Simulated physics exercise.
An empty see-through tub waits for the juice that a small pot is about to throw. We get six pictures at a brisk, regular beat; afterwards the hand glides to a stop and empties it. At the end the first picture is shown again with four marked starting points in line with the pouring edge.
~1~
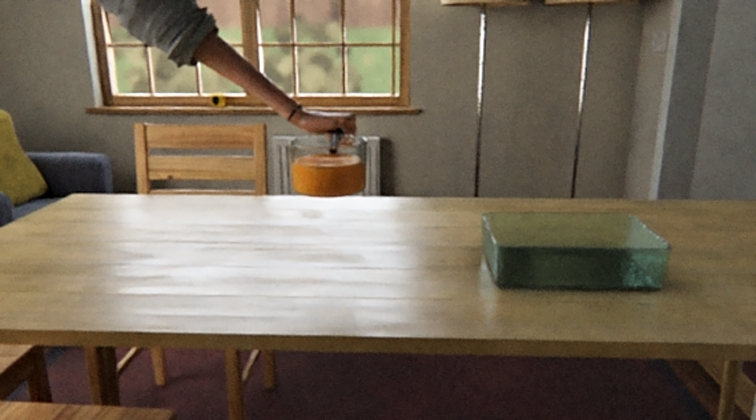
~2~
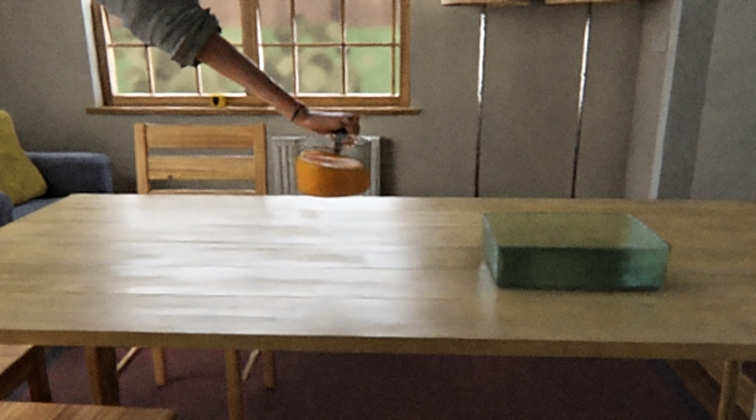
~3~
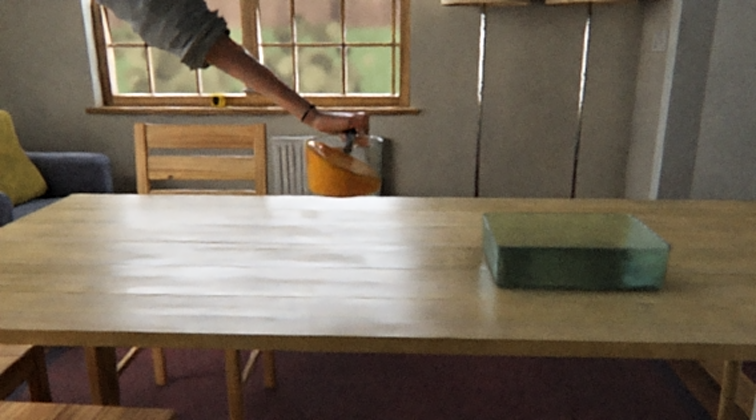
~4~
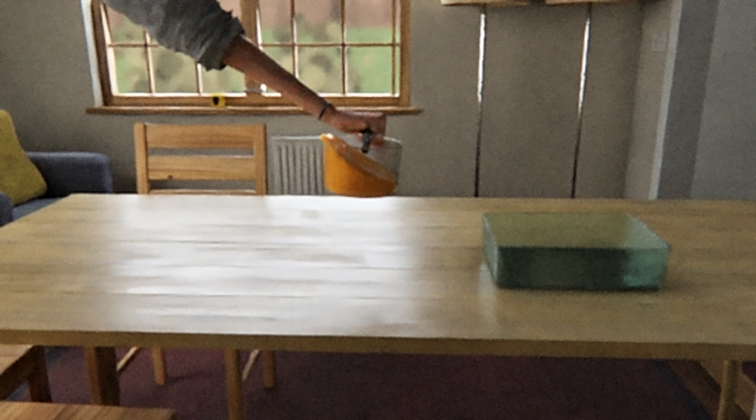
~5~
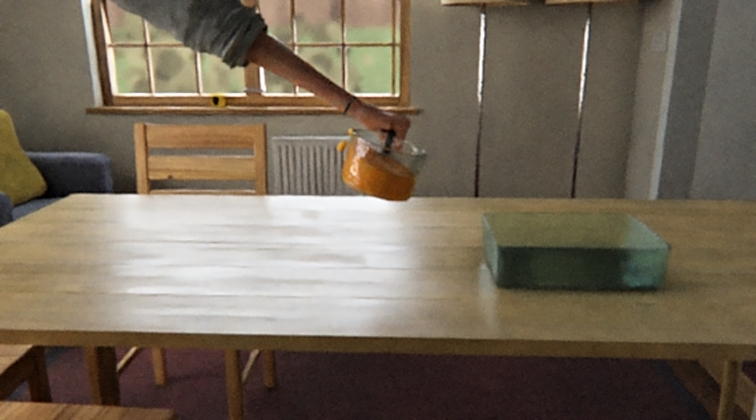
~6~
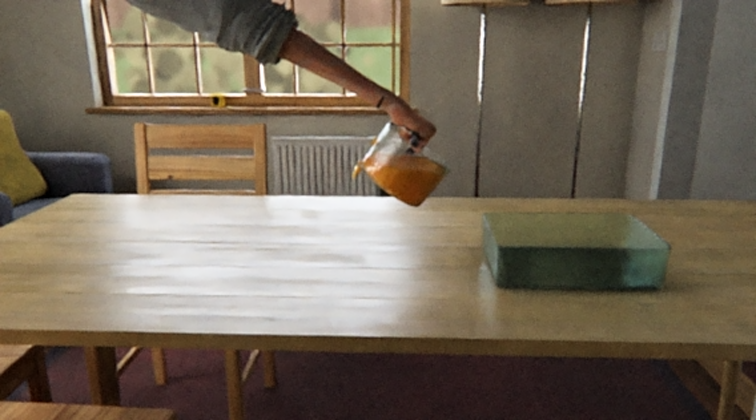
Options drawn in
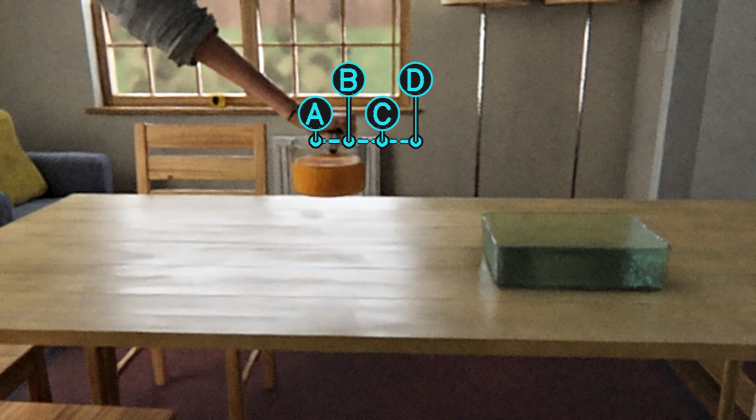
Hand carrying a small clear pot of orange juice rightward above a wooden table, tilting it while juice slops over the rim.
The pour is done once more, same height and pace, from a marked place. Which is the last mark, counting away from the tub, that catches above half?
The answer is dot B.
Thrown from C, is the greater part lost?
No, not at all.
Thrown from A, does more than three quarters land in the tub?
No.
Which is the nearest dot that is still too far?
That is dot A.
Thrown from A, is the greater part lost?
Yes, it does.
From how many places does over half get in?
Three.
On the marked copy, A at (315, 141); B at (348, 141); C at (382, 141); D at (415, 141).
For dot A, about 34 % lands in the tub, 61 % falls short and 5 % goes beside or beyond.
For dot B, about 68 % lands in the tub, 18 % falls short and 14 % goes beside or beyond.
For dot C, about 71 % lands in the tub, 3 % falls short and 26 % goes beside or beyond.
For dot D, about 67 % lands in the tub, 5 % falls short and 29 % goes beside or beyond.
